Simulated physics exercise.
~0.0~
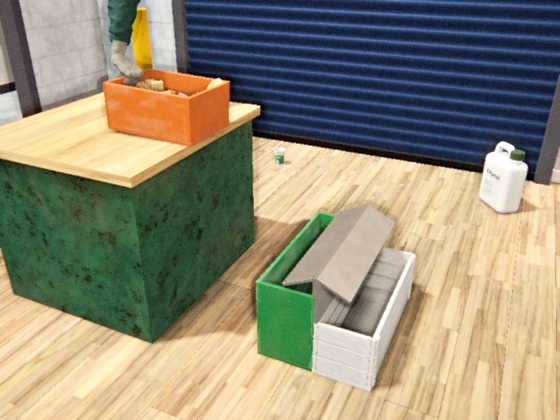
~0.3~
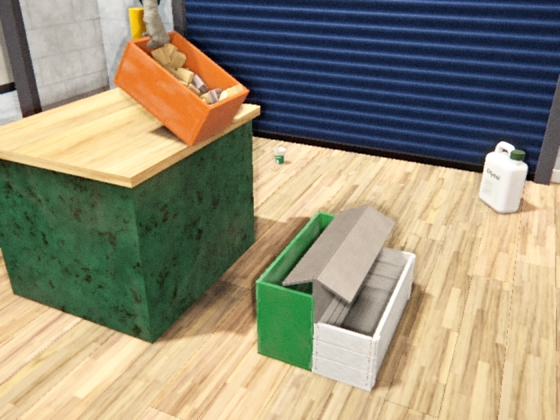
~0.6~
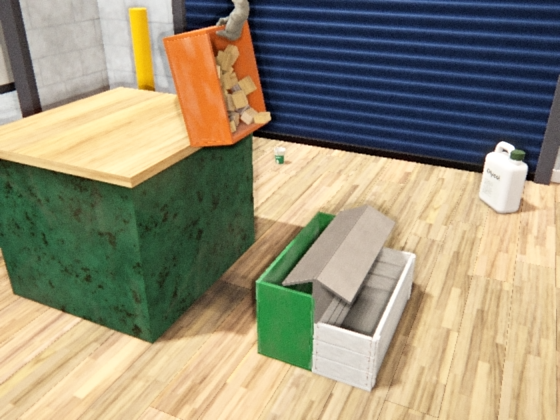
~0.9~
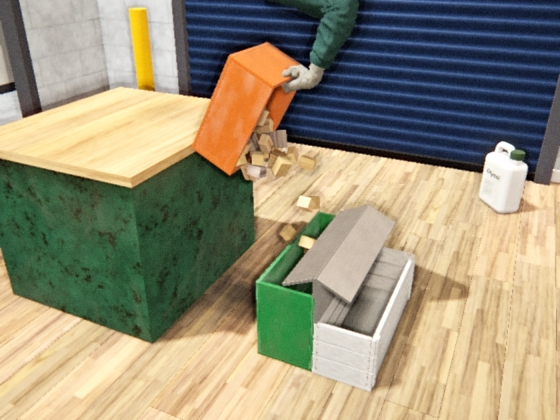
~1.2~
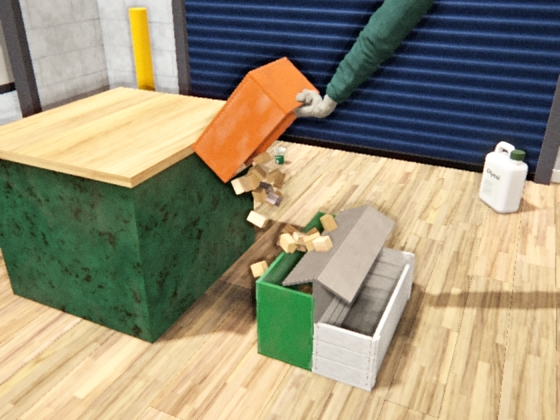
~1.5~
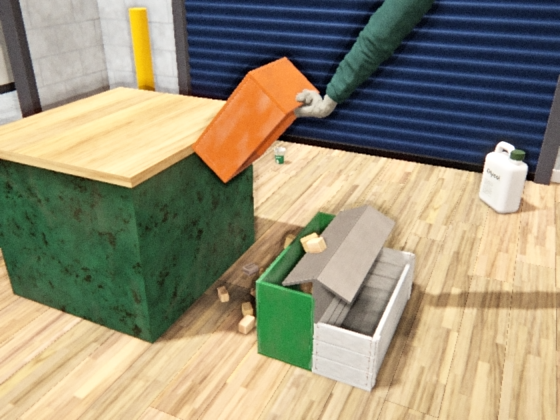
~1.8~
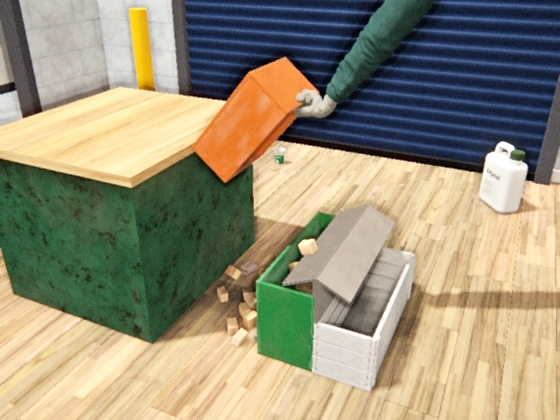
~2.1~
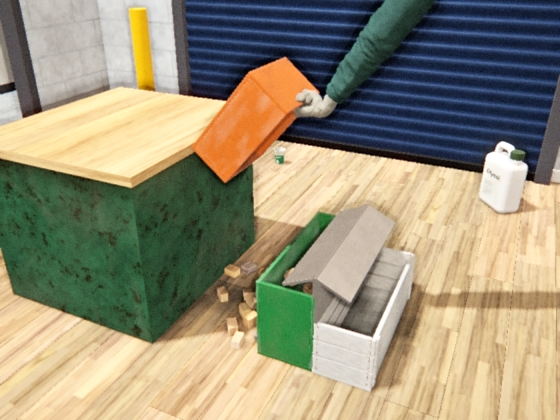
A gloved hand tips an orange crate, spilling wooden blocks into a green tote and onto the floor.
